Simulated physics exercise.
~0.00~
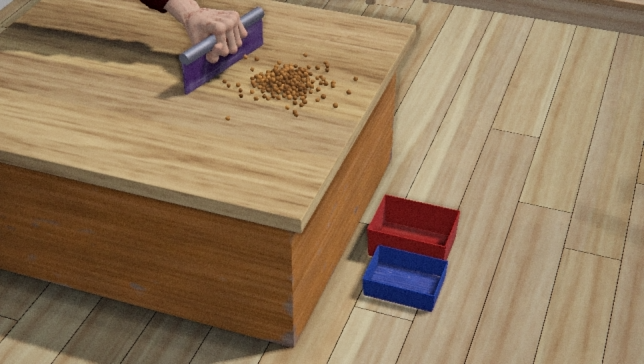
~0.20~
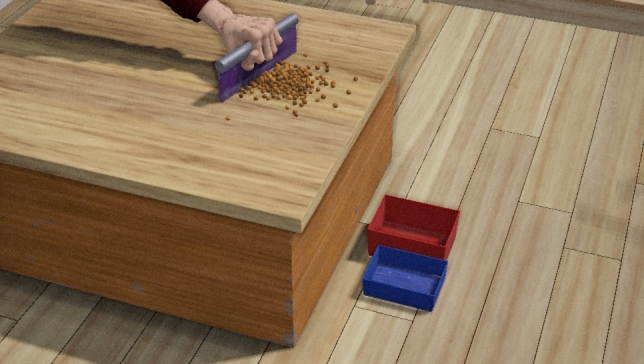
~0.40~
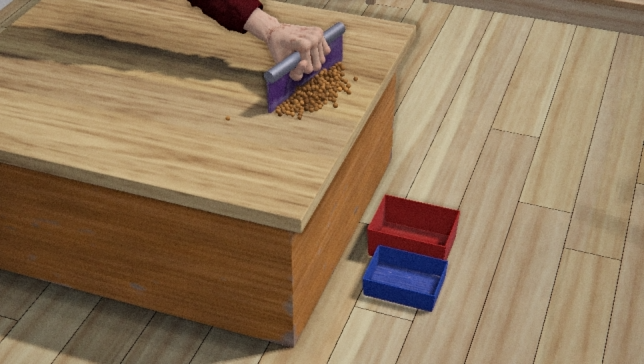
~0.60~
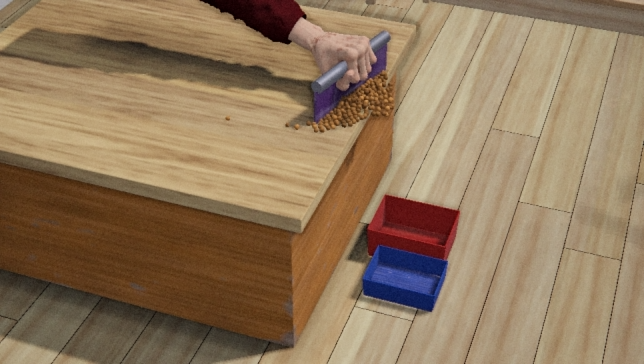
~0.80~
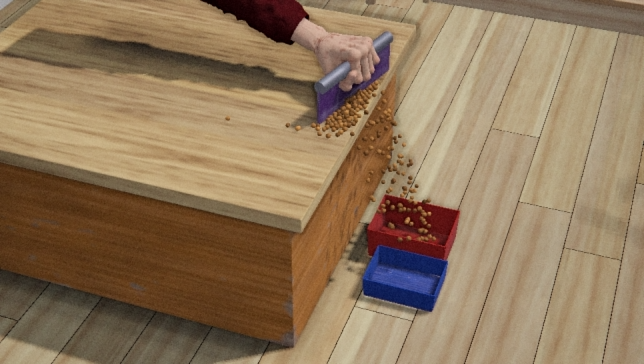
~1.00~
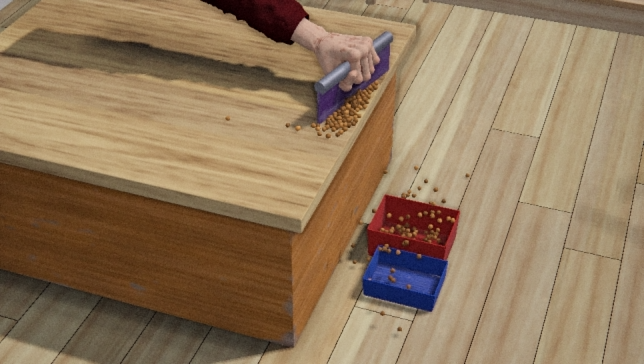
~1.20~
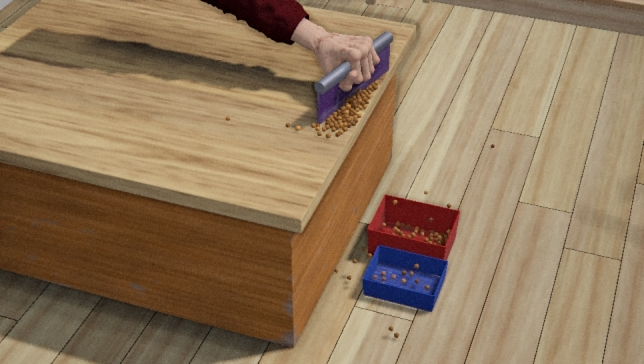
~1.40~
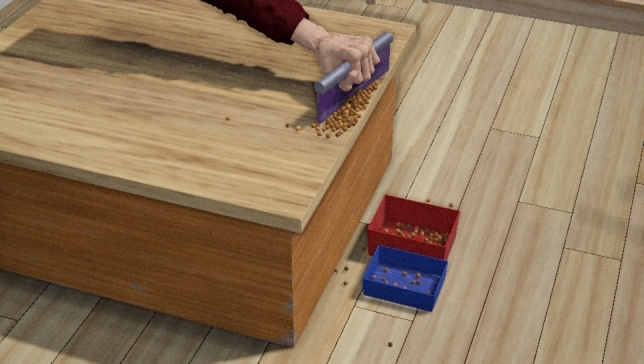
Hand pushing small brown pieces rightward with a purple scraper, some spilling into red and blue trays, others scattering or staying on top.
